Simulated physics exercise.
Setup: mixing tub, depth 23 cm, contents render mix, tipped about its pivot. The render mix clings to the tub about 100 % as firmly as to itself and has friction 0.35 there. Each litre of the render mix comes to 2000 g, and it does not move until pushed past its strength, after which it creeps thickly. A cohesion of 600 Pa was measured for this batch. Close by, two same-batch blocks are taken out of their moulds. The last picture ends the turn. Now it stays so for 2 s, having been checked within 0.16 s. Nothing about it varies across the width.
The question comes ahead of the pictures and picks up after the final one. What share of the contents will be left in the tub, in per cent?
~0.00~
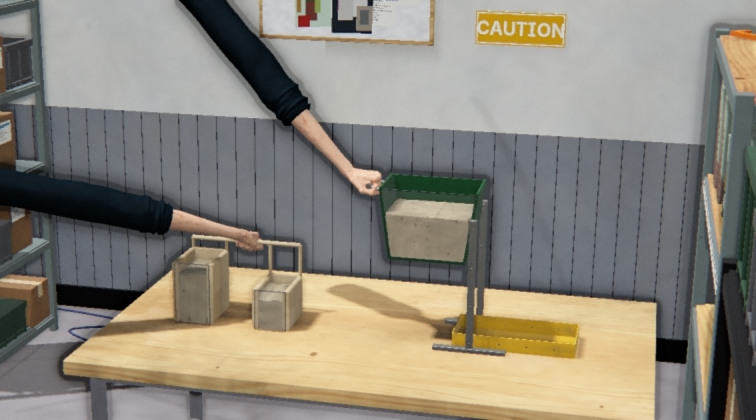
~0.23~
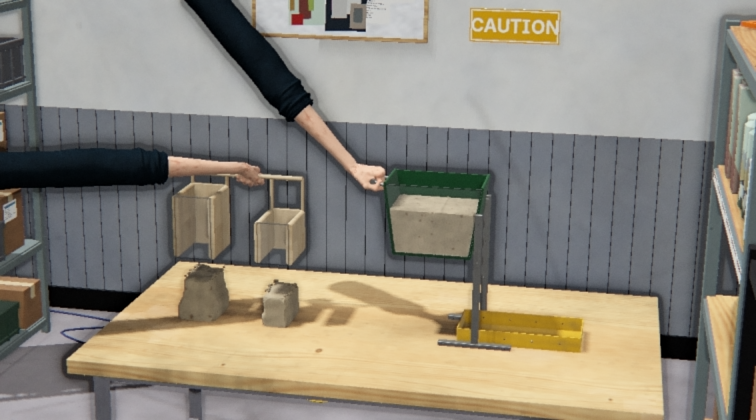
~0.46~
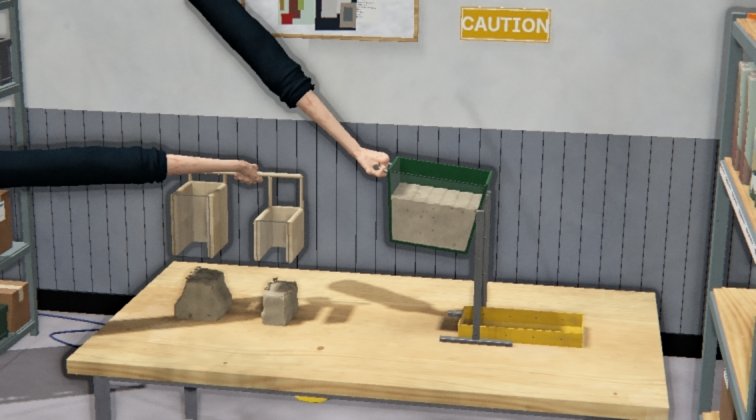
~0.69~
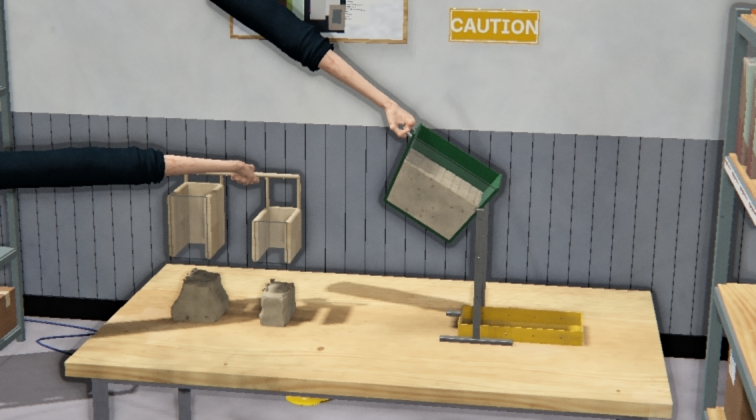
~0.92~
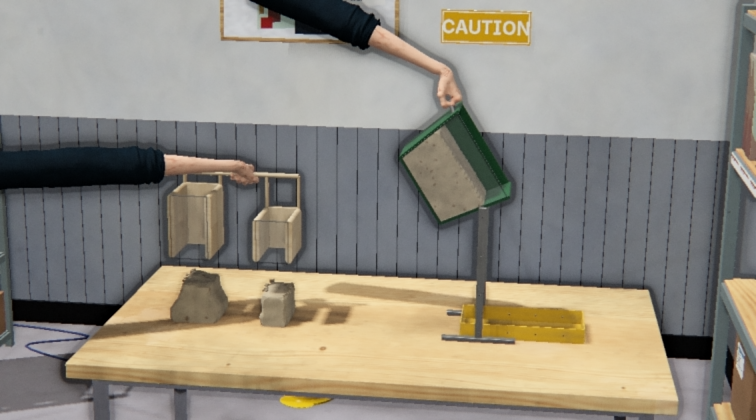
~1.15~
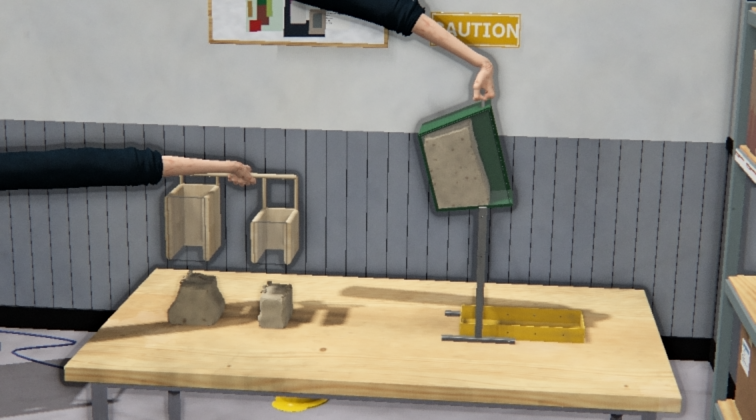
Roughly 99 per cent will be left in the tub.
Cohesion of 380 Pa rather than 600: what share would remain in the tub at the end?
It would come to about 70 %.
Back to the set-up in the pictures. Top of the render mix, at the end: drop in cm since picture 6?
7 cm or so.
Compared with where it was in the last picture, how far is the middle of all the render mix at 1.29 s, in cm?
About 3 cm.
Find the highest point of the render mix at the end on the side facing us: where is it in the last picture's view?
The highest point is near (482, 150) in the last picture.
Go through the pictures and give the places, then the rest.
The first picture shows handle-side rim at (382, 188), tilt 0 degrees; crest of the render mix at (390, 214); block heights 18 cm, 12 cm (left to right).
The second picture shows handle-side rim at (386, 184), tilt 0 degrees; crest of the render mix at (395, 209); block heights 15 cm, 11 cm (left to right).
The third picture shows handle-side rim at (390, 171), tilt 6 degrees; crest of the render mix at (397, 197); block heights 14 cm, 11 cm (left to right).
The fourth picture shows handle-side rim at (415, 136), tilt 31 degrees; crest of the render mix at (408, 163); block heights 14 cm, 11 cm (left to right).
The fifth picture shows handle-side rim at (459, 114), tilt 58 degrees; crest of the render mix at (436, 133); block heights 14 cm, 11 cm (left to right).
The sixth picture shows handle-side rim at (490, 110), tilt 75 degrees; crest of the render mix at (464, 128); block heights 14 cm, 11 cm (left to right).
After 1.29 s, the tub is at 75 degrees and holds 100 %.
After 1.46 s, the tub is at 75 degrees and holds 100 %.
After 1.63 s, the tub is at 75 degrees and holds 99 %.
After 1.80 s, the tub is at 75 degrees and holds 99 %.
After 3.15 s, the tub is at 75 degrees and holds 99 %.
